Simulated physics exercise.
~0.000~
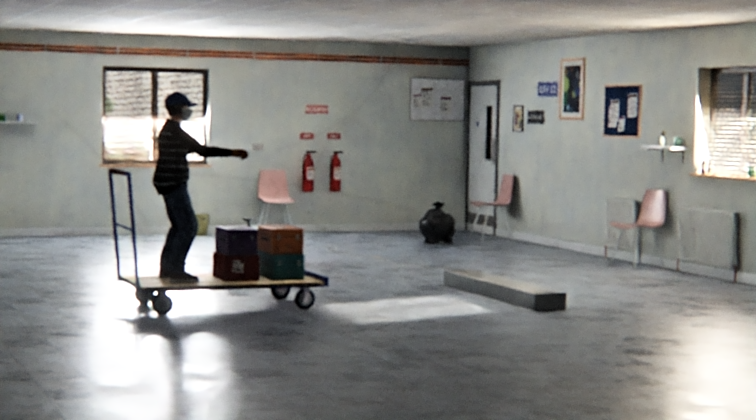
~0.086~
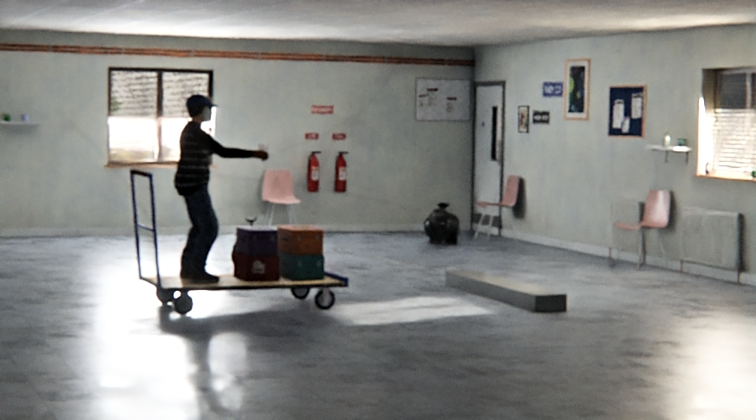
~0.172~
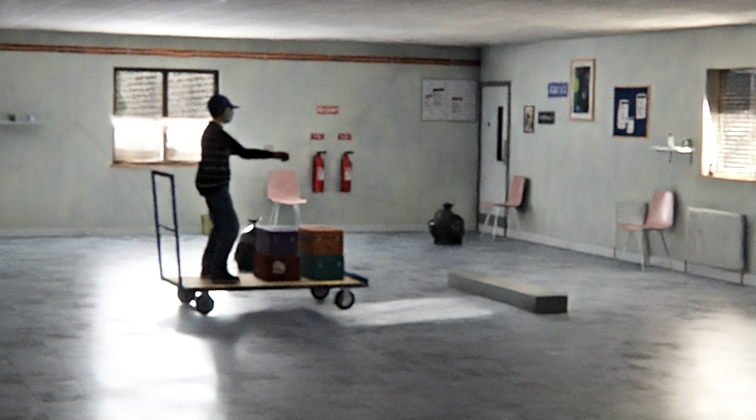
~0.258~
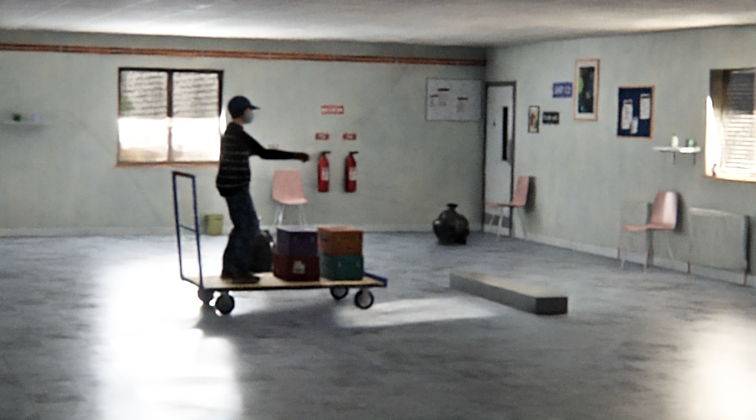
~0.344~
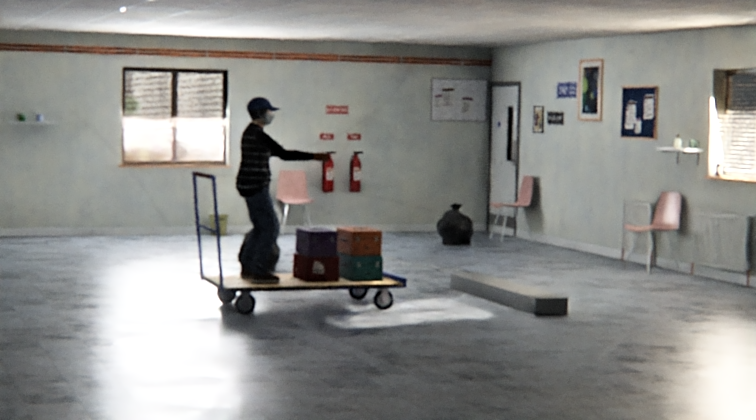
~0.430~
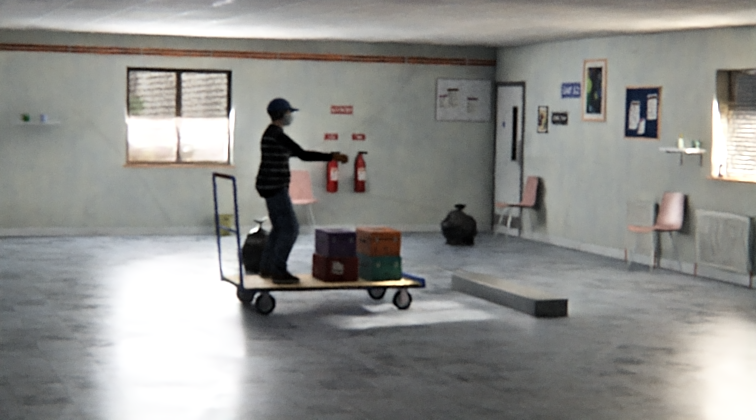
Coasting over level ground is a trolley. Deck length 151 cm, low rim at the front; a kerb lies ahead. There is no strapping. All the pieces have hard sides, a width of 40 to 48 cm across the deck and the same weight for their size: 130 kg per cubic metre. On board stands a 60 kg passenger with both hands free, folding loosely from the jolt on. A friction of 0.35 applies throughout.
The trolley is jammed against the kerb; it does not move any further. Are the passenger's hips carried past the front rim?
My guess is it stays inside the edge.
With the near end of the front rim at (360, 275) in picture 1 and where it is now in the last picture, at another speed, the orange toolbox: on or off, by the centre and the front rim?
In that case the orange one would be lost.
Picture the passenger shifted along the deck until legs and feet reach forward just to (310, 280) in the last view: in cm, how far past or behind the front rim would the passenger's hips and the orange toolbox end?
In that case hips 70 behind, orange 90 past.
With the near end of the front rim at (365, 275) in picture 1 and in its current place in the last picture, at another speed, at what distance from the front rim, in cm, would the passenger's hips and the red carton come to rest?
Rest points: Hips at 100 cm behind, red at 50 cm behind.
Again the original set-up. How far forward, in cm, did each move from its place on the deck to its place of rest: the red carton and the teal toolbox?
Shift, cm - red: 10; teal: 10.
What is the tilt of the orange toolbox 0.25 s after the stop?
Tilt: Around 20°.
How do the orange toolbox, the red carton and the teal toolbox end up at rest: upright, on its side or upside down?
Orange on its side, red upright, teal upright.
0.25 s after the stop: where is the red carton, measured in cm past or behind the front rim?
Behind the rim by about 45 cm.
After 0.86 s the deck stops.
After 1.11 s the passenger's hips are 74 cm behind the rim, near (423, 213) in the last picture's view.
After 1.41 s the passenger's hips are 72 cm behind the rim, near (426, 244) in the last picture's view.
After 1.86 s the passenger's hips are 74 cm behind the rim, near (425, 247) in the last picture's view.
Final state at 3.7 s, past the rim, orange toolbox; behind it, red carton, teal toolbox, purple toolbox and the passenger's hips.
